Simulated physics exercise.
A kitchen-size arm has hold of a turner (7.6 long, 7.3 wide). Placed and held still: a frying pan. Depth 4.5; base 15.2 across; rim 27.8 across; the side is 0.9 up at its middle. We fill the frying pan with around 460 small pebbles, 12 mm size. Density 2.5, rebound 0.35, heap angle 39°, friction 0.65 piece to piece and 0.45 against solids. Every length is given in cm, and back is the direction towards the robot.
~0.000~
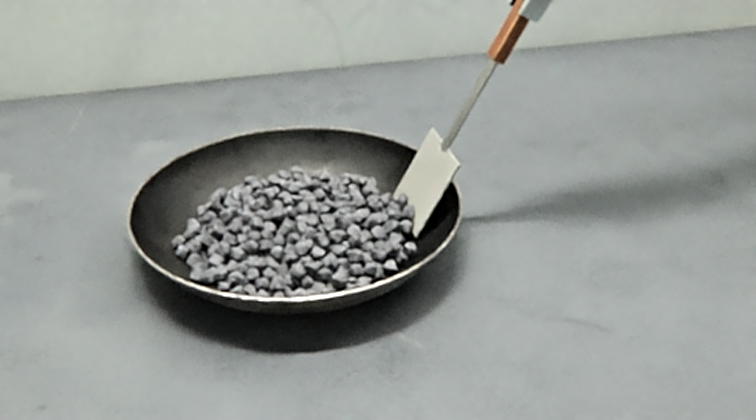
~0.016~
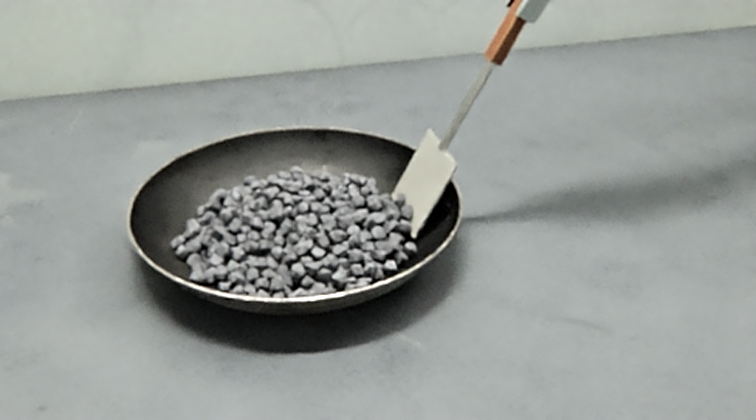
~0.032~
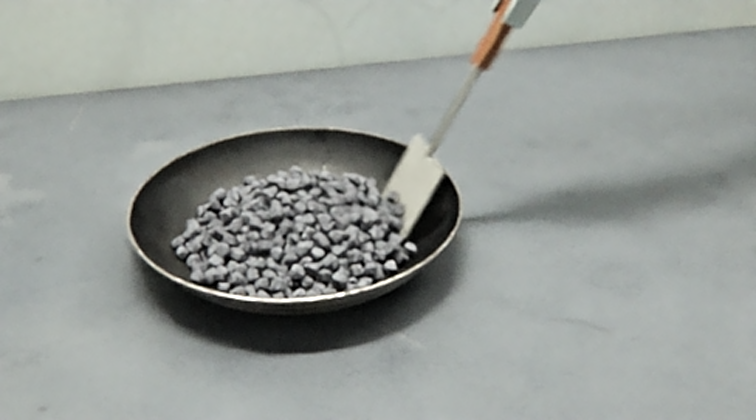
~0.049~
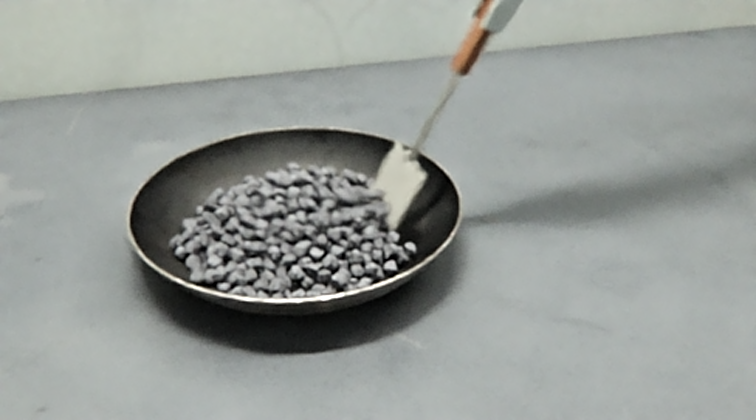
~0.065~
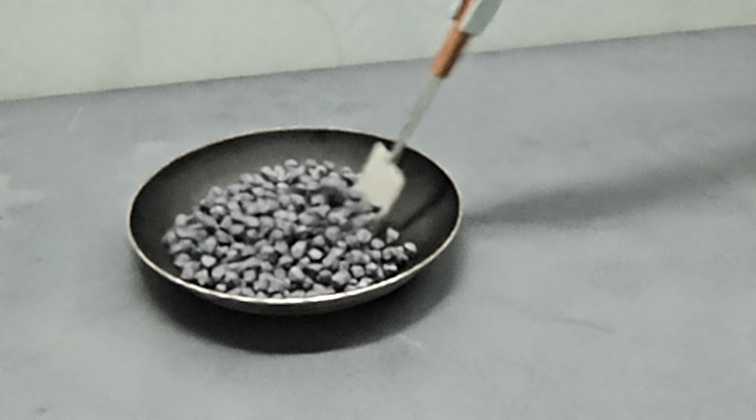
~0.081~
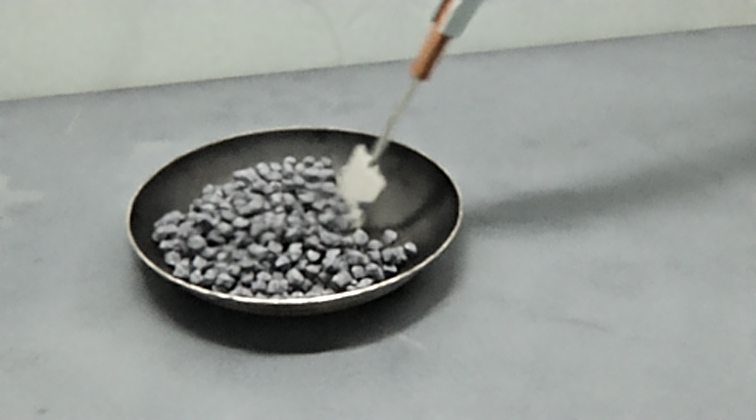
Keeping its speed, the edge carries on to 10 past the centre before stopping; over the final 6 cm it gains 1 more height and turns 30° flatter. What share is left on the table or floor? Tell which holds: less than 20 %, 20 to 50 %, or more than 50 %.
What holds is 20 to 50 %.
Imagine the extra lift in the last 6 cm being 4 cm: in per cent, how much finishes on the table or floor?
Some 30 in a hundred.
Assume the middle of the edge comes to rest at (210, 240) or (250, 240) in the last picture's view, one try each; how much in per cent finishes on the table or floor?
10 % and 5 %.
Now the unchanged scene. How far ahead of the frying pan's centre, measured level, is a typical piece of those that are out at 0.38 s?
20 cm.
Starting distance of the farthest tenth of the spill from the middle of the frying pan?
It comes to about 30 cm.
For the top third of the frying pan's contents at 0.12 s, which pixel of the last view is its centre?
I'd point to about (236, 216).
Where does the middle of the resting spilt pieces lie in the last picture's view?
I'd point to somewhere close to (46, 275).
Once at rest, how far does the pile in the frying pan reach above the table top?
Close to 5.5 centimetres high.
By 0.12 s, sloping 62°, highest piece 10 above the table; 455 in the frying pan, 1 on the blade or in flight.
By 0.16 s, sloping 53°, highest piece 10 above the table; 451 in the frying pan, 5 on the blade or in flight.
By 0.38 s, sloping 32°, highest piece 7 above the table; 332 in the frying pan, 113 on the table or floor, 11 on the blade or in flight.
By 1.43 s, sloping 32°, highest piece 5 above the table; 332 in the frying pan, 124 on the table or floor.
Final count, 332 in the frying pan, 124 on the table or floor. That is 27 % on the table or floor.
